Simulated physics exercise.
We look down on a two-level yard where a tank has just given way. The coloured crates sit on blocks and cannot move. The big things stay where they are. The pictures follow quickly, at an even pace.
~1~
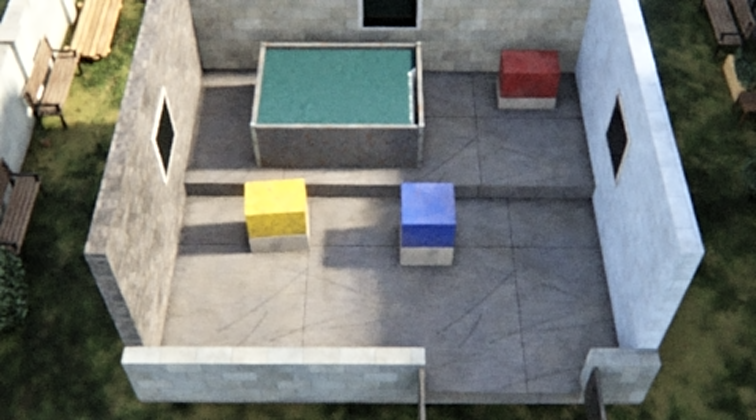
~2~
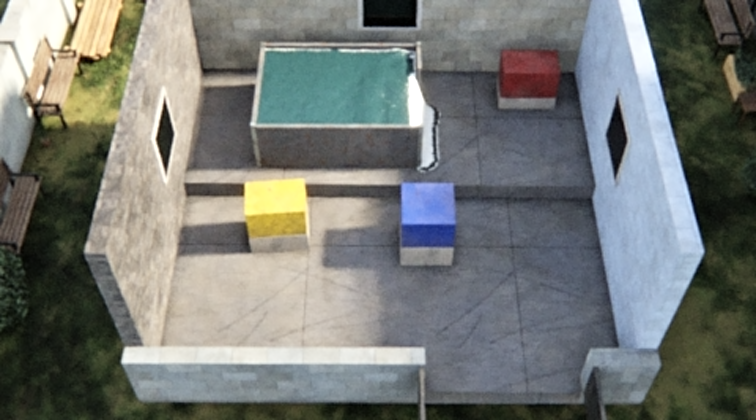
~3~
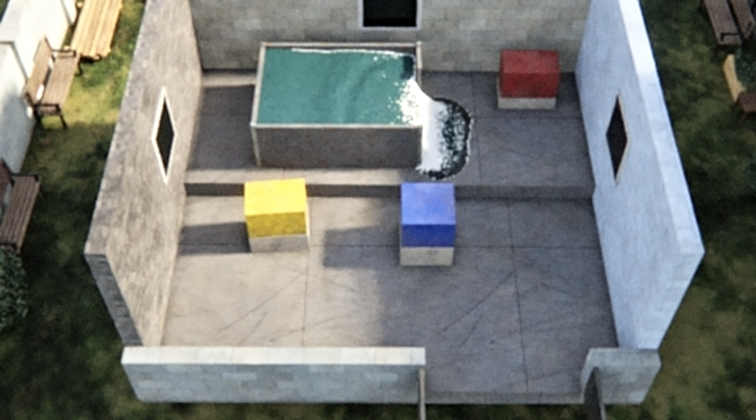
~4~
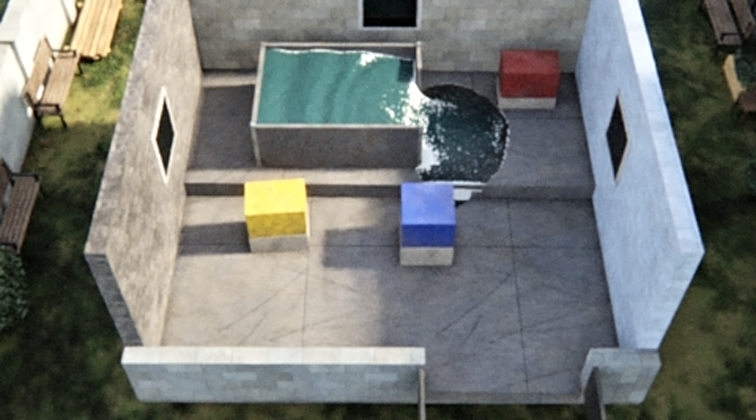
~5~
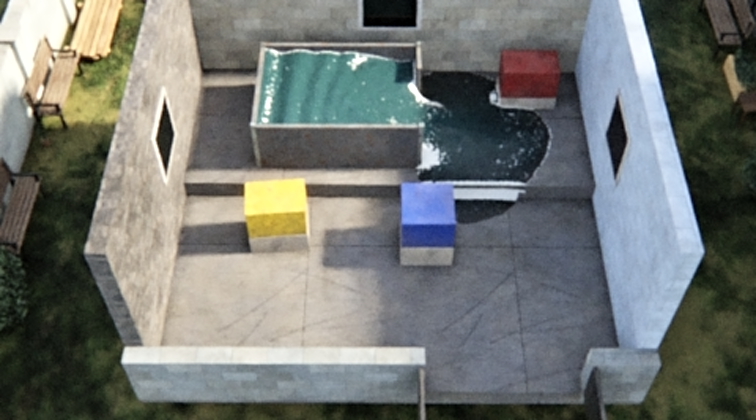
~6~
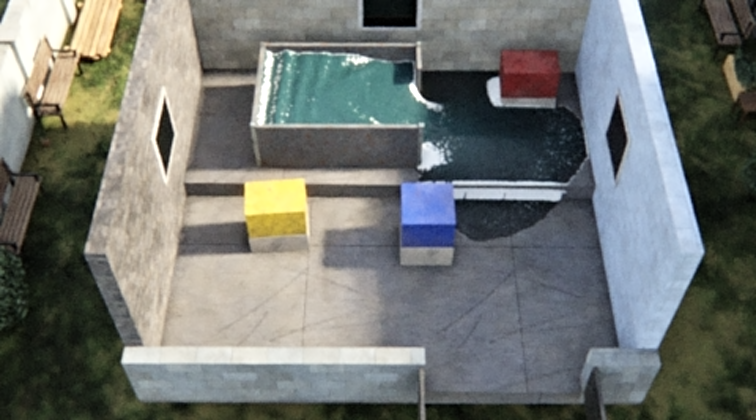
Teal water pours out through the right side of an open rectangular tank at the back of a stone-walled, two-level yard, seen from high above by a still camera. A red-topped block stands at the back right, with yellow and blue ones on the lower level in front. The foaming water fans out rightward, surrounds the red block's base, and runs over the step onto the lower paving behind the blue block.
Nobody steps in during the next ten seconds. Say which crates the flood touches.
In the end: The blue crate escapes dry; the yellow crate escapes dry; the red crate is wetted.
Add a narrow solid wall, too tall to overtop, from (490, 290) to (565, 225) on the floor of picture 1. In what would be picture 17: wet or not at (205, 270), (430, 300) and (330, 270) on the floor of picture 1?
In that order: Not flooded, wet, clear.
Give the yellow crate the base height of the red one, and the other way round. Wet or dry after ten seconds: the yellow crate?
One by one: The yellow one keeps dry.
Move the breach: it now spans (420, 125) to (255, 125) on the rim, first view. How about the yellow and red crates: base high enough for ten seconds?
One by one: Yellow takes water, red escapes it.
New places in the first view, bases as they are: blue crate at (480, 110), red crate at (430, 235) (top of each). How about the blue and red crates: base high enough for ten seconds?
Then: Blue crate is topped; red crate ends up wet.
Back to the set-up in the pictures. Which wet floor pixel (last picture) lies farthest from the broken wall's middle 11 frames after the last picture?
Around (616, 376).
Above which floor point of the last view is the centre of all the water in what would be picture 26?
I would point to (458, 164).
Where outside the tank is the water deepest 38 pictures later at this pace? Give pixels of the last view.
Near (616, 376).
A moment on, water covers 30 % of the floor; the blue crate water round its plinth, the yellow crate not reached, the red crate water round its plinth.
Next, water covers 40 % of the floor; the blue crate water round its plinth, the yellow crate not reached, the red crate water round its plinth.
Then, water covers 45 % of the floor; the blue crate water round its plinth, the yellow crate not reached, the red crate water round its plinth.
Later, water covers 85 % of the floor; the blue crate water round its plinth, the yellow crate water round its plinth, the red crate water round its plinth.
In the end, water covers 95 % of the floor; the blue crate stayed above the water, the yellow crate stayed above the water, the red crate was topped.
